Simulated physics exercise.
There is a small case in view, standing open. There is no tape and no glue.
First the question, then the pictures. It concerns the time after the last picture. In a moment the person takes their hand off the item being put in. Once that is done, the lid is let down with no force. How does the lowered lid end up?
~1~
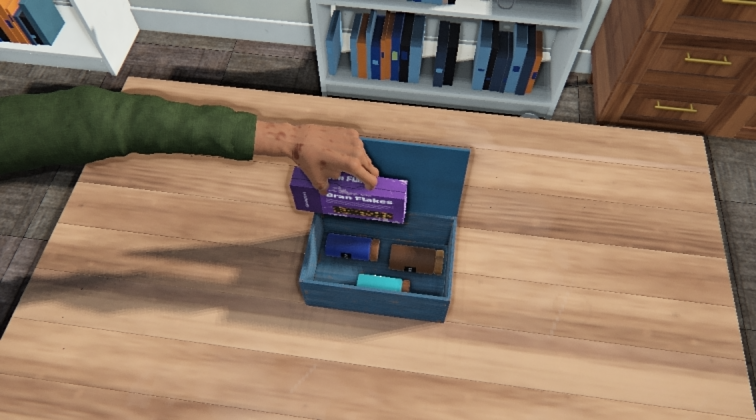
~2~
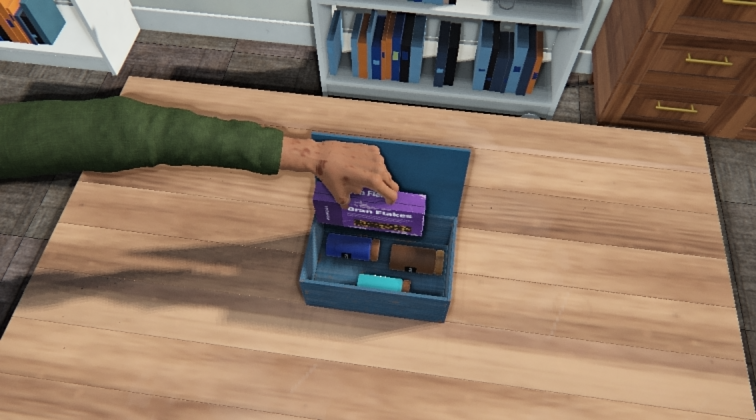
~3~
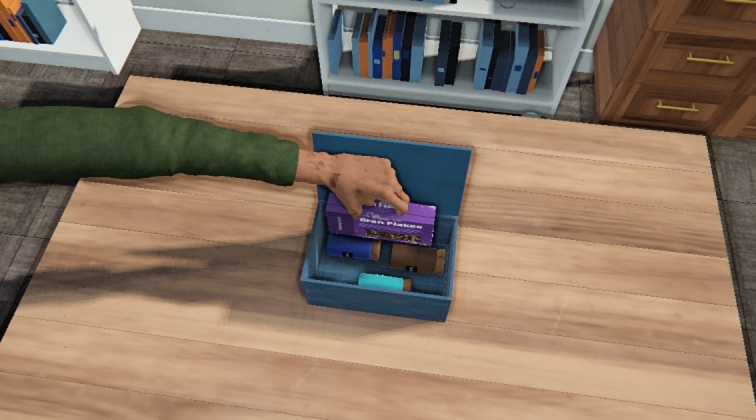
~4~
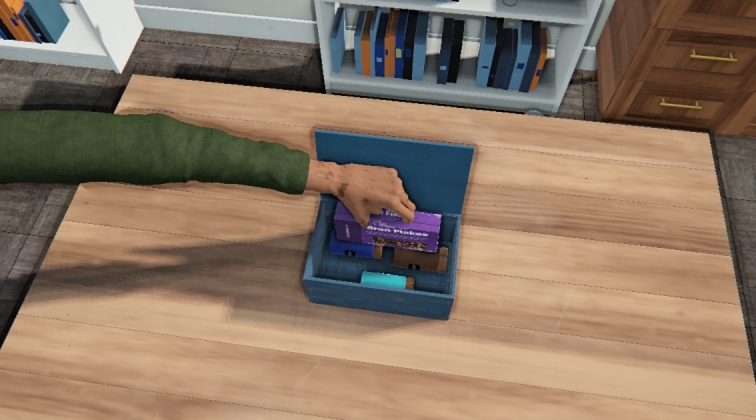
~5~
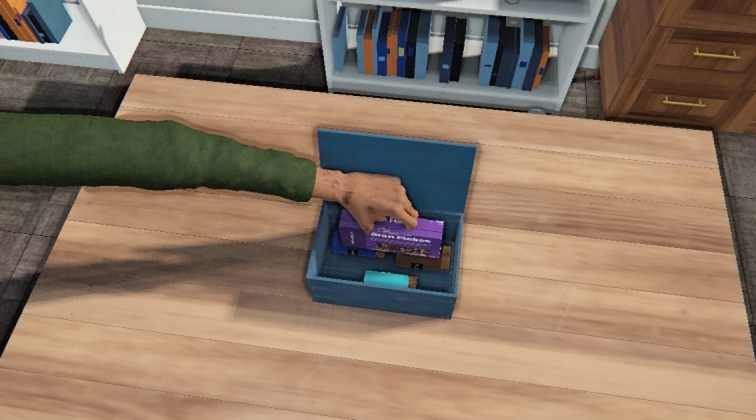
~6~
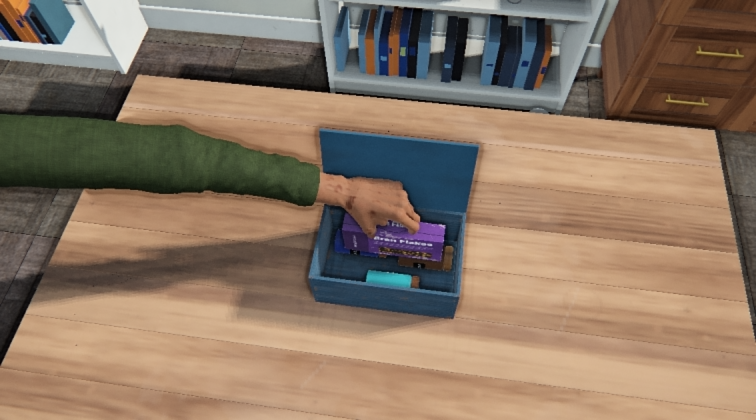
Turns out the lid lands in place.
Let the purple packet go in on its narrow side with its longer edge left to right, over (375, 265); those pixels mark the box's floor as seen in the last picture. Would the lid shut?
Lid down.
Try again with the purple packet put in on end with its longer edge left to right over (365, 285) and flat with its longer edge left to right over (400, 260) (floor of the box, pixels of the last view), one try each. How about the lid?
The first attempt leaves the lid partly open, while the second leaves it fully closed.
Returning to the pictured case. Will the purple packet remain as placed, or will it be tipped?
It tips.
Then, 0.60 s past the last view, purple packet rocked 73° from its first pose near (384, 271).
Then, 1.40 s past the last view, lid 72° above the rim; purple packet rocked 62° from its first pose near (384, 264).
Then, 1.80 s past the last view, lid 42° above the rim; purple packet rocked 61° from its first pose near (385, 264).
Then, 2.20 s past the last view, lid 5° above the rim; purple packet rocked 61° from its first pose near (385, 263).
Finally, lid shut; down or leaning hard in the box, purple packet; the other 3 still in place. Final places as the last picture's camera would see them, purple packet near (384, 261).
